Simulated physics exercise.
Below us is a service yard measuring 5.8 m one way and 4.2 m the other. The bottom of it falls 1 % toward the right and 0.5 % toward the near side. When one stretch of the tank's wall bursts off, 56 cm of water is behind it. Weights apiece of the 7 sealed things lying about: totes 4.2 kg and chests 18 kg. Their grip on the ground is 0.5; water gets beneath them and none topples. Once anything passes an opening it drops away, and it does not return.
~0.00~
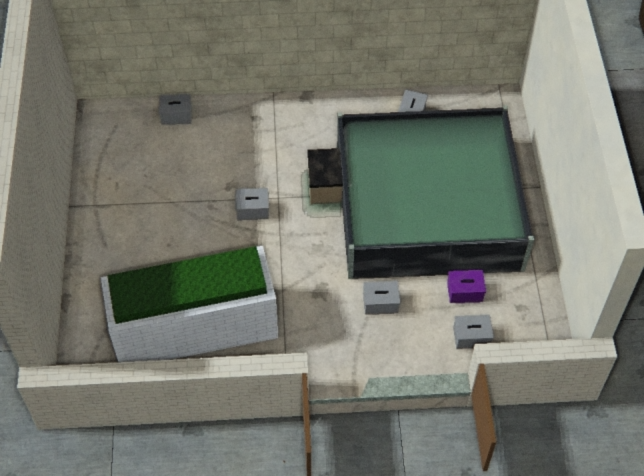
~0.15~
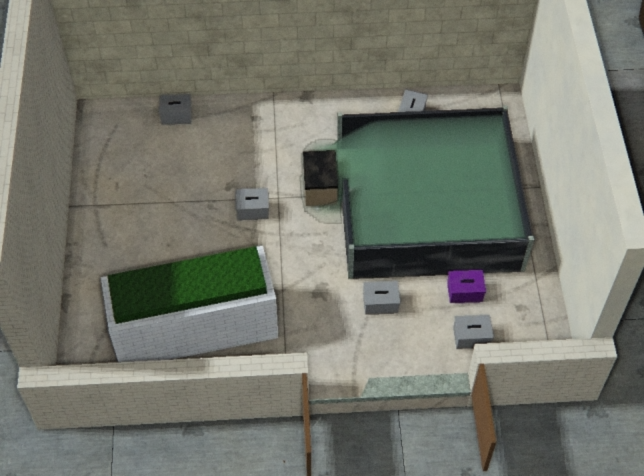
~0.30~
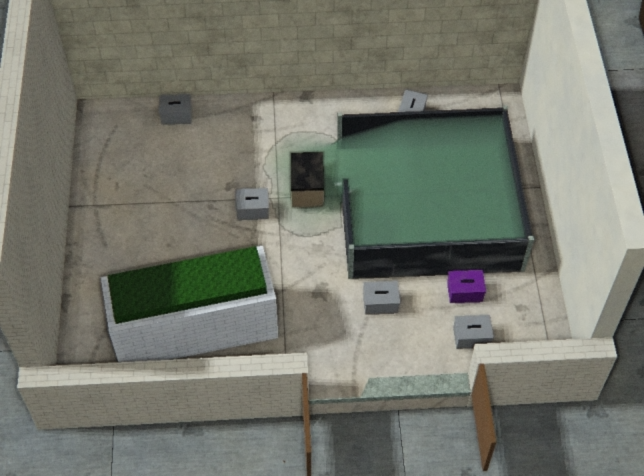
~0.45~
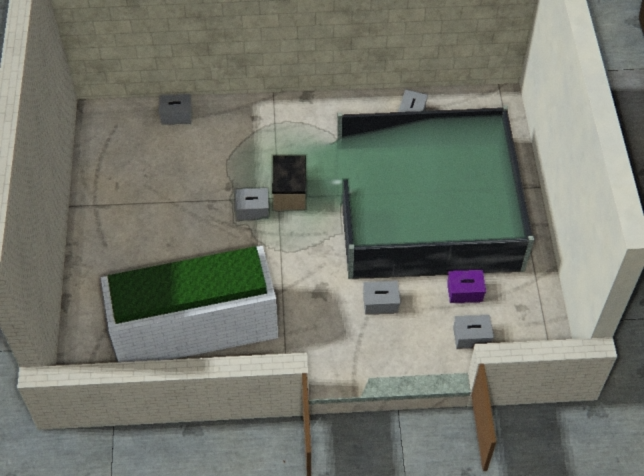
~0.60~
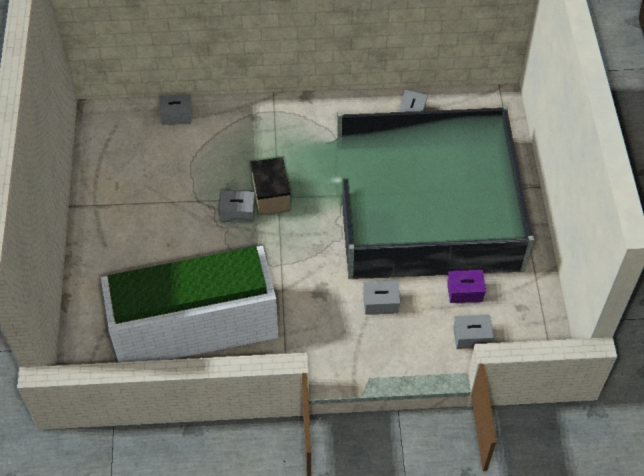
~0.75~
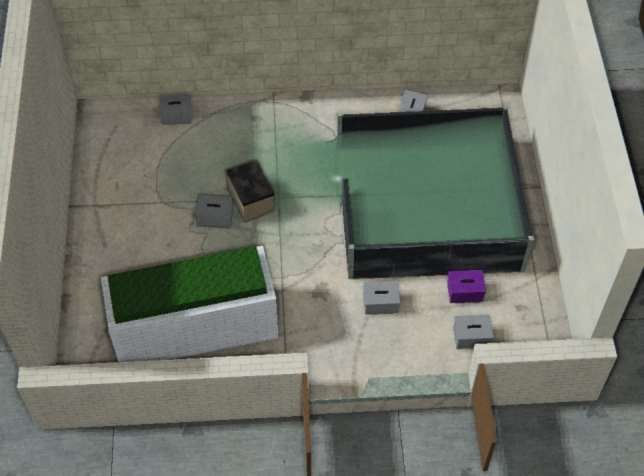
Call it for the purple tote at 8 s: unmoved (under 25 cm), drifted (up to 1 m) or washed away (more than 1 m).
Unmoved.
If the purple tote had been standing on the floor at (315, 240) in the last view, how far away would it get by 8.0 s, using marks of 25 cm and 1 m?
Short answer: It drifts a great distance.
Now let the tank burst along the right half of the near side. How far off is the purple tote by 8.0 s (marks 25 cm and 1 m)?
So, for the purple tote: It is carried a long way.
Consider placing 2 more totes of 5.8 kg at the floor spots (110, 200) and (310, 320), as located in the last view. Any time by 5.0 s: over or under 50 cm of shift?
First far enough, second not far enough.
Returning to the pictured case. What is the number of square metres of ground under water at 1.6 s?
At that time the wet patch spans about 13 m2.
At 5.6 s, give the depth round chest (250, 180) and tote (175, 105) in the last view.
I'd put it at 19 cm and 17 cm respectively.
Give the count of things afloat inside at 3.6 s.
3.
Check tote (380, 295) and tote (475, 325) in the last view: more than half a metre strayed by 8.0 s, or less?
First one stayed inside, second one went too far.
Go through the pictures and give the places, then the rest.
The first frame shows the purple tote at (467, 281) rests on the ground; 3.8 m2 under water; 0 of 7 have shifted.
The second frame shows the purple tote at (467, 281) rests on the ground; 4.3 m2 under water; 1 of 7 have shifted.
The third frame shows the purple tote at (467, 281) rests on the ground; 5.0 m2 under water; 1 of 7 have shifted.
The fourth frame shows the purple tote at (467, 281), on the bottom; water covers 5.9 m2; 1 of 7 have shifted.
The fifth frame shows the purple tote at (467, 281) rests on the ground; water covers 7.0 m2; 2 of 7 have shifted.
The sixth frame shows the purple tote at (467, 281) rests on the ground; 8.3 m2 under water; 2 of 7 have shifted.
After 1.6 s the purple tote is near (467, 281), 0.0 m from its start, aground; 0 of 7 are out; 1 afloat.
After 3.6 s the purple tote is near (467, 281), 0.0 m from its start, aground; 0 of 7 are out; 3 afloat.
After 5.6 s the purple tote is near (467, 281), 0.0 m from its start, aground; 0 of 7 are out; 3 afloat.
After 8.0 s the purple tote is near (467, 281), 0.0 m from its start, aground; 0 of 7 are out; 5 afloat.
